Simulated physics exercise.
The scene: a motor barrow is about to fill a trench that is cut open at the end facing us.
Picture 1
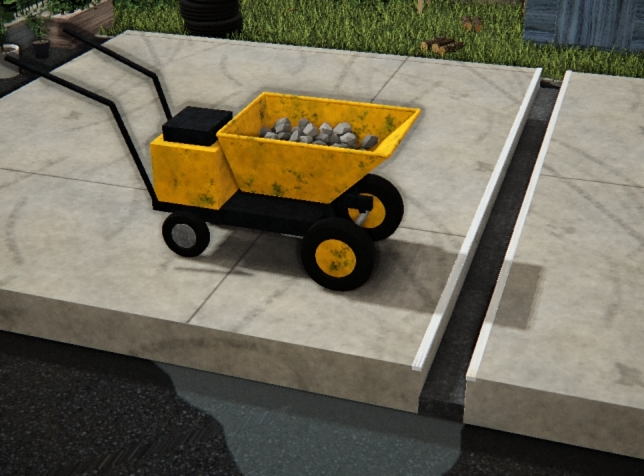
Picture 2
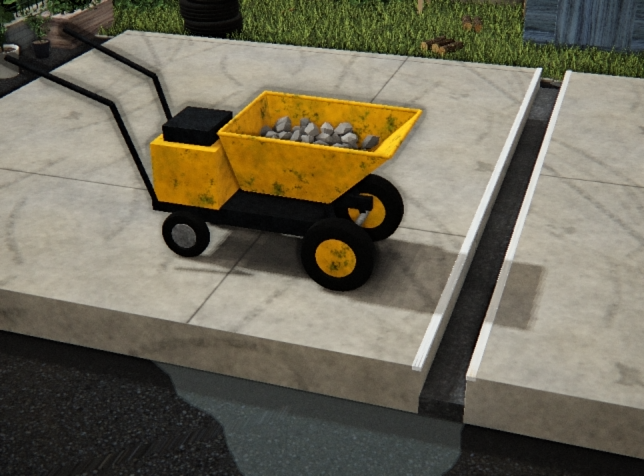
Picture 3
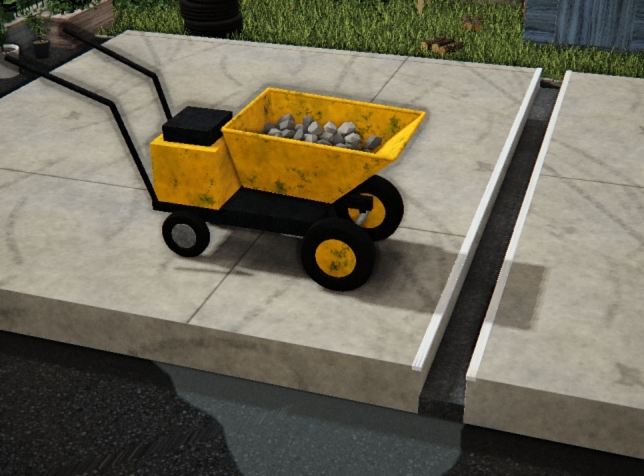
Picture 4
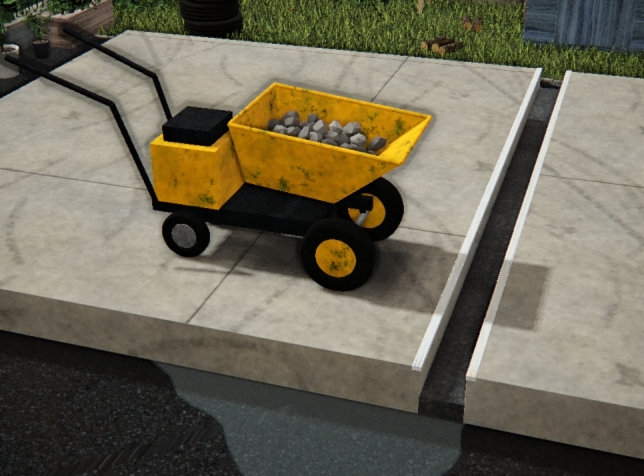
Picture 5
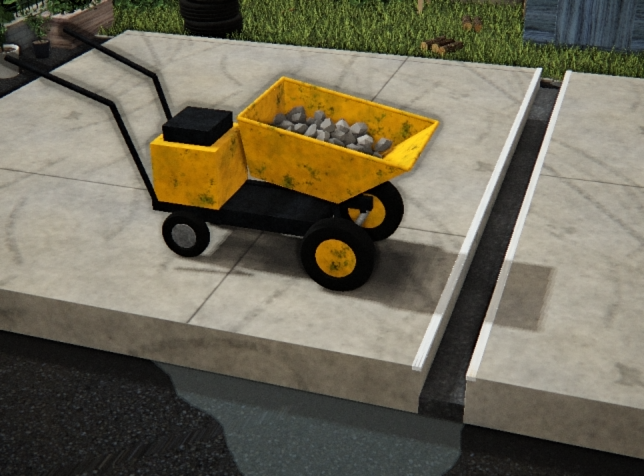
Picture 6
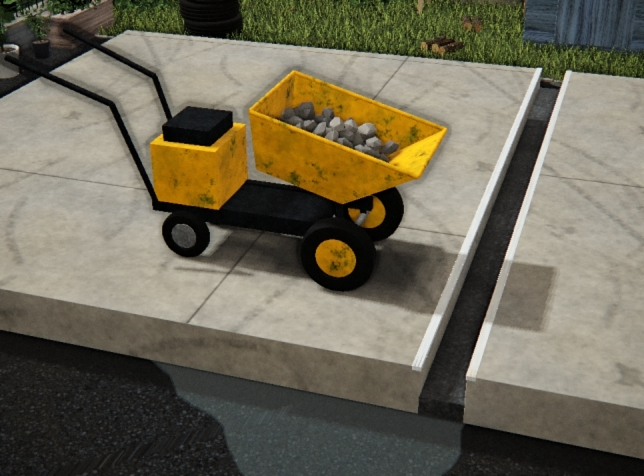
A yellow motor barrow loaded with broken stones stood still on a concrete slab beside a narrow trench while its skip tilted forward to the right, slowly at first, then clearly, the stones still inside.
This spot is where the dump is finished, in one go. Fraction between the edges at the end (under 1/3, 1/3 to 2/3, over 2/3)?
The trench gets no less than a third and no more than two thirds.
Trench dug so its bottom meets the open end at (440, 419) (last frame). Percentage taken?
Something like 70 %.
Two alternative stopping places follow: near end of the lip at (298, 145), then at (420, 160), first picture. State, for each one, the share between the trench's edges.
The first stopping place yields 20 % and the other yields 0 %.
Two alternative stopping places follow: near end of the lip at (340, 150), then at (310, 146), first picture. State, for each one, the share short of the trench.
Roughly 10 and 30 %.
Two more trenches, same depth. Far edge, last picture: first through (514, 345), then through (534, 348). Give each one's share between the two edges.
The first try comes out at 80 percent and the second at 100 percent.
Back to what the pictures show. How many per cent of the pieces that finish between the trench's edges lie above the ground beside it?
Around 15 in a hundred.
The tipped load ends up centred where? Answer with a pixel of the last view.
Somewhere close to (489, 285) in the last picture.
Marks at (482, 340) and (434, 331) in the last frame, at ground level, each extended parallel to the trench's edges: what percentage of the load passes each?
Near 30 % and near 80 %, in that order.
Shortly afterwards, skip tipped steeply; the whole lot in the skip.
Next, skip tipped right over; the bulk in the skip; a little in or heaped over the trench; a little beyond it.
Some moments later, skip tipped right over; near a quarter in the skip; near half in or heaped over the trench; near a quarter beyond it.
In the end, skip tipped right over; near a quarter in the skip; near half in or heaped over the trench; near a quarter beyond it.
